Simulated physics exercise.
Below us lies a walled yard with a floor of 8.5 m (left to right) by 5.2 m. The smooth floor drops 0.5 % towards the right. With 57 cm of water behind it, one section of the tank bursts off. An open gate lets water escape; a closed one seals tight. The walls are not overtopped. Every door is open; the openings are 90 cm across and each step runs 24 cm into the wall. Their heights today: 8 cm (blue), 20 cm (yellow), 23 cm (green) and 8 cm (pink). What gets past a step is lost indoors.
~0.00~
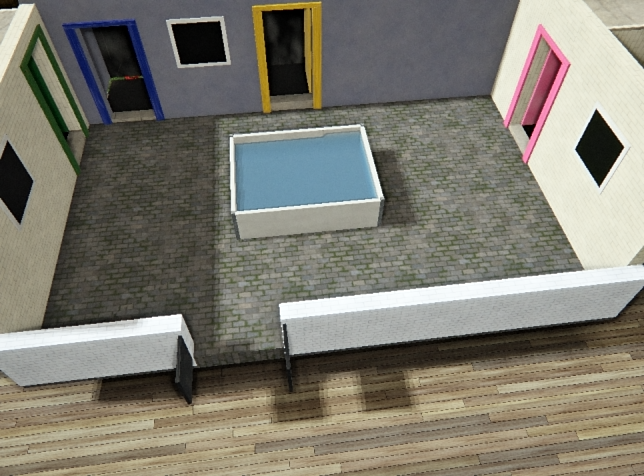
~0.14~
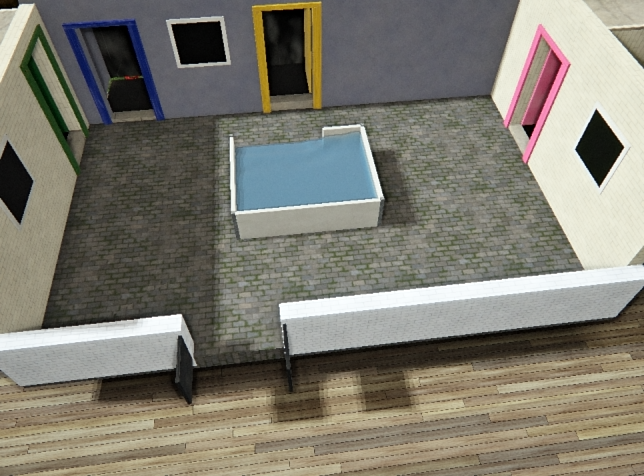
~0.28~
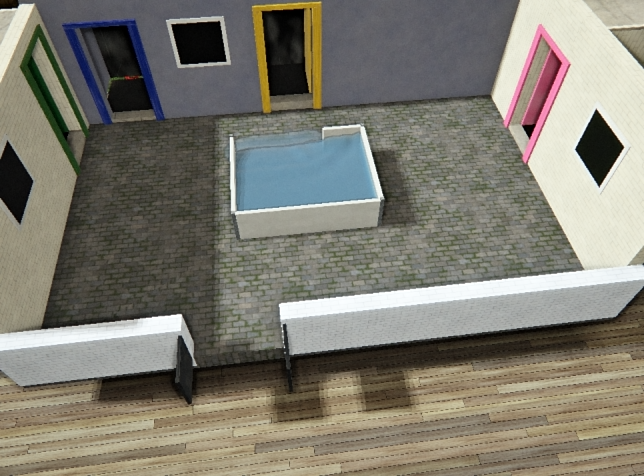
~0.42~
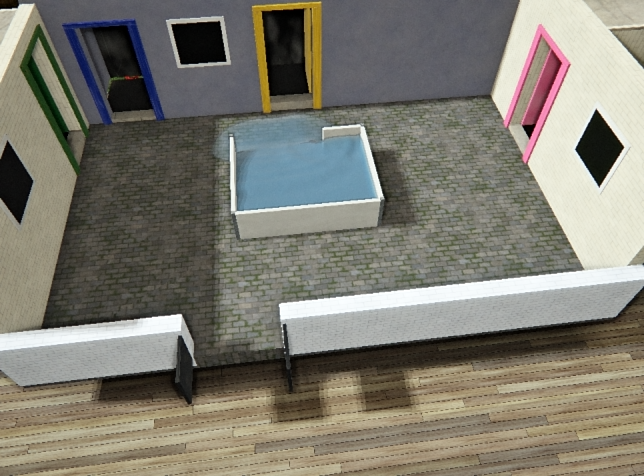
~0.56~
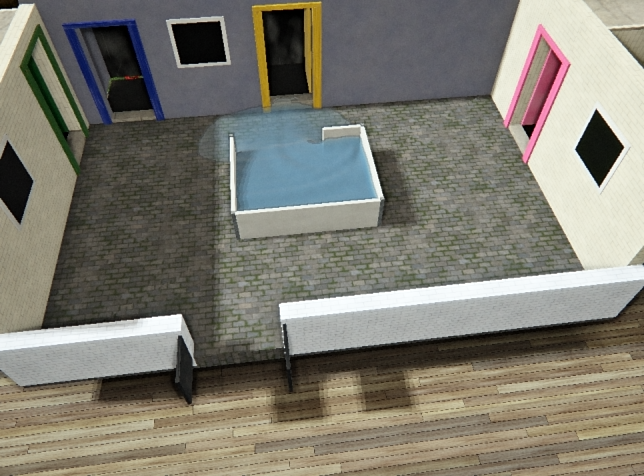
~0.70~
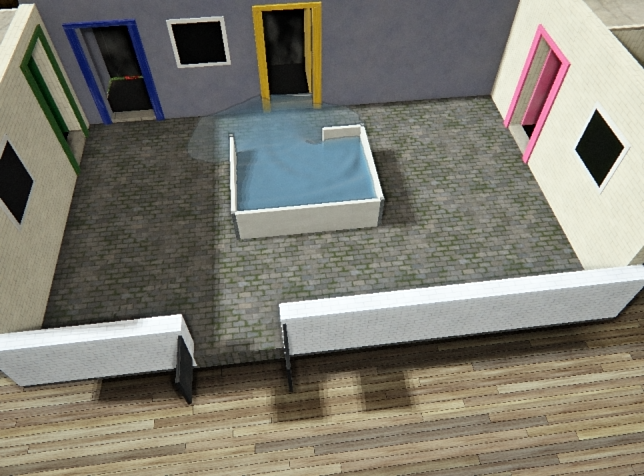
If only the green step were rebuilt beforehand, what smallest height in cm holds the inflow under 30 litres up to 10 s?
About 18 cm.
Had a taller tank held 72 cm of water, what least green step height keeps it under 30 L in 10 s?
About 24 cm.
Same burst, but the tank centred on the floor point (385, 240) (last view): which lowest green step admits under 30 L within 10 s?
About 13.0 cm.
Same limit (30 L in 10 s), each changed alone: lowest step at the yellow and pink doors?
About 33 cm at yellow and 7.5 cm at pink.
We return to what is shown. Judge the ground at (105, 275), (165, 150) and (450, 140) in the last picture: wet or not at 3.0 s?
In turn: Dry, wet, flooded.
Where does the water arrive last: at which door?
The pink one.
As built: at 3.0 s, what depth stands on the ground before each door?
In cm: Blue 9, yellow 24, green 24, pink 7.
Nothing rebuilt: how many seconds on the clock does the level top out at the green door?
Near 2.6 s.
After 1.4 s water covers 10 % of the floor, deepest (42 cm) near (267, 116); it has not reached the green door.
After 3.0 s water covers 40 % of the floor, deepest (28 cm) near (89, 129); 24 cm at the green door, 3 litres in over its 23 cm step.
After 10.0 s water covers 95 % of the floor, deepest (10 cm) near (359, 324); 5 cm at the green door, 6 litres in over its 23 cm step.
At the green door as built, the water arrived by 2.1 s and peaked near 26 cm at 2.6 s.
Run again over the same 10 s with other heights there, 65 litres in over 14 cm, 7 litres over 22.5 cm. The limit of 30 litres is kept from about 18 cm up.
